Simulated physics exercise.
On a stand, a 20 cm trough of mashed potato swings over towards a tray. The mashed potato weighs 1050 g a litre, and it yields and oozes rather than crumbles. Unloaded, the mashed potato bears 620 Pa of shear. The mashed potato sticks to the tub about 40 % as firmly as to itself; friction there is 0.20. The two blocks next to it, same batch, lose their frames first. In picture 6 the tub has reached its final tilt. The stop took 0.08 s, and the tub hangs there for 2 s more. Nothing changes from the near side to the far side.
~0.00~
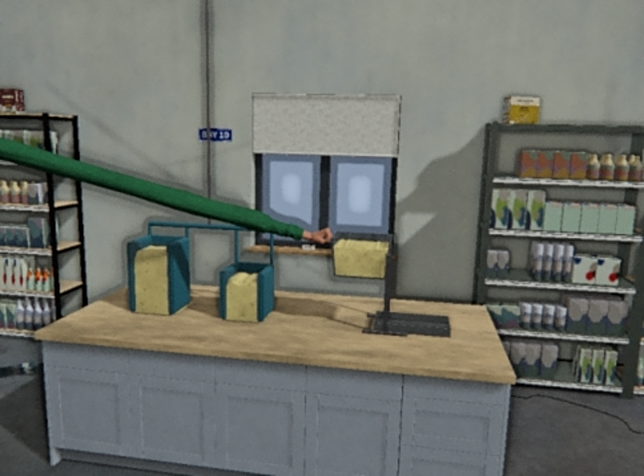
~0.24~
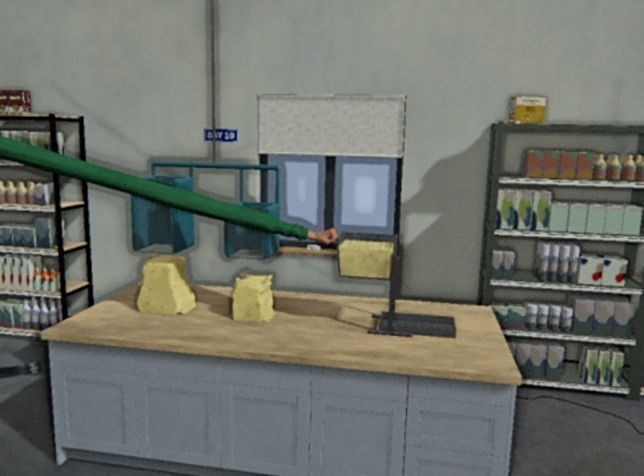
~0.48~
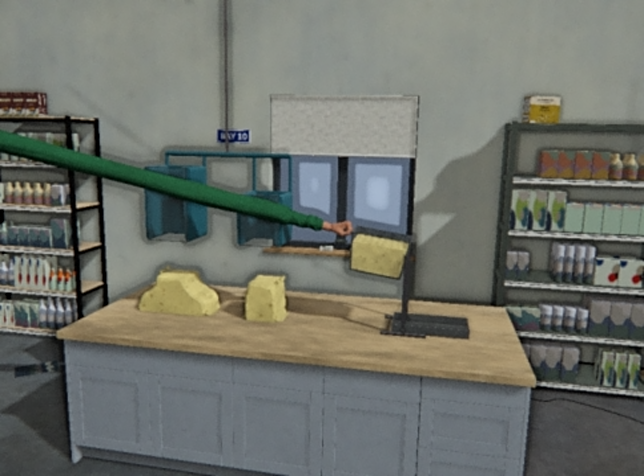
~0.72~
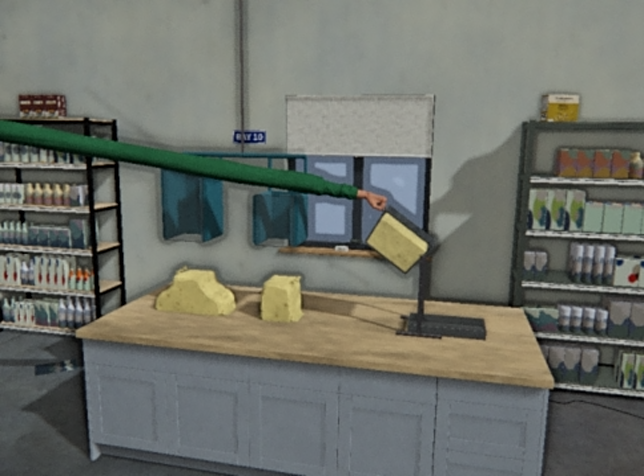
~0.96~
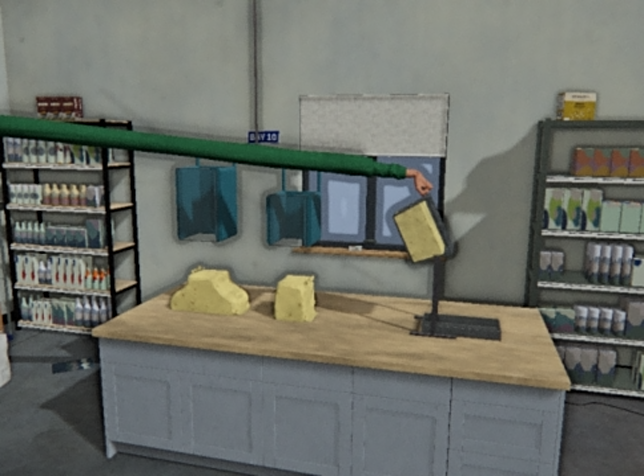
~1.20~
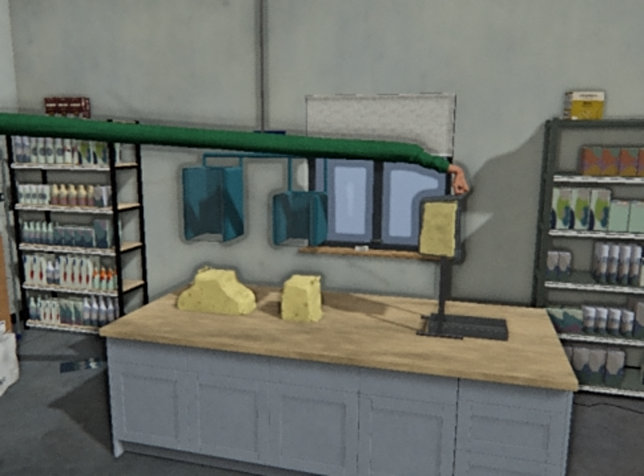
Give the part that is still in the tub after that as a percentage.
Expect roughly 41 %.
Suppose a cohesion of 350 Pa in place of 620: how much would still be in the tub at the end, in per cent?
Then about 30 %.
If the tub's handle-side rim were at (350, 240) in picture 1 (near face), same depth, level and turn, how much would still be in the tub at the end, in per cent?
In that case some 100 per cent.
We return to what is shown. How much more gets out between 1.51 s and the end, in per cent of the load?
Some 20 per cent.
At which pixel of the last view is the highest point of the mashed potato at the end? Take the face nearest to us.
Near (436, 235).
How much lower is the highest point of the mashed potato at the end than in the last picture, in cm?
Some 16 cm.
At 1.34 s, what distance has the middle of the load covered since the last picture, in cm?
Some 5 cm.
By 1.34 s, the tub is at 89 degrees and holds 95 %.
By 1.51 s, the tub is at 89 degrees and holds 61 %.
By 1.68 s, the tub is at 89 degrees and holds 42 %.
By 1.85 s, the tub is at 89 degrees and holds 41 %.
By 3.20 s, at the end, the tub is at 89 degrees and holds 41 %.
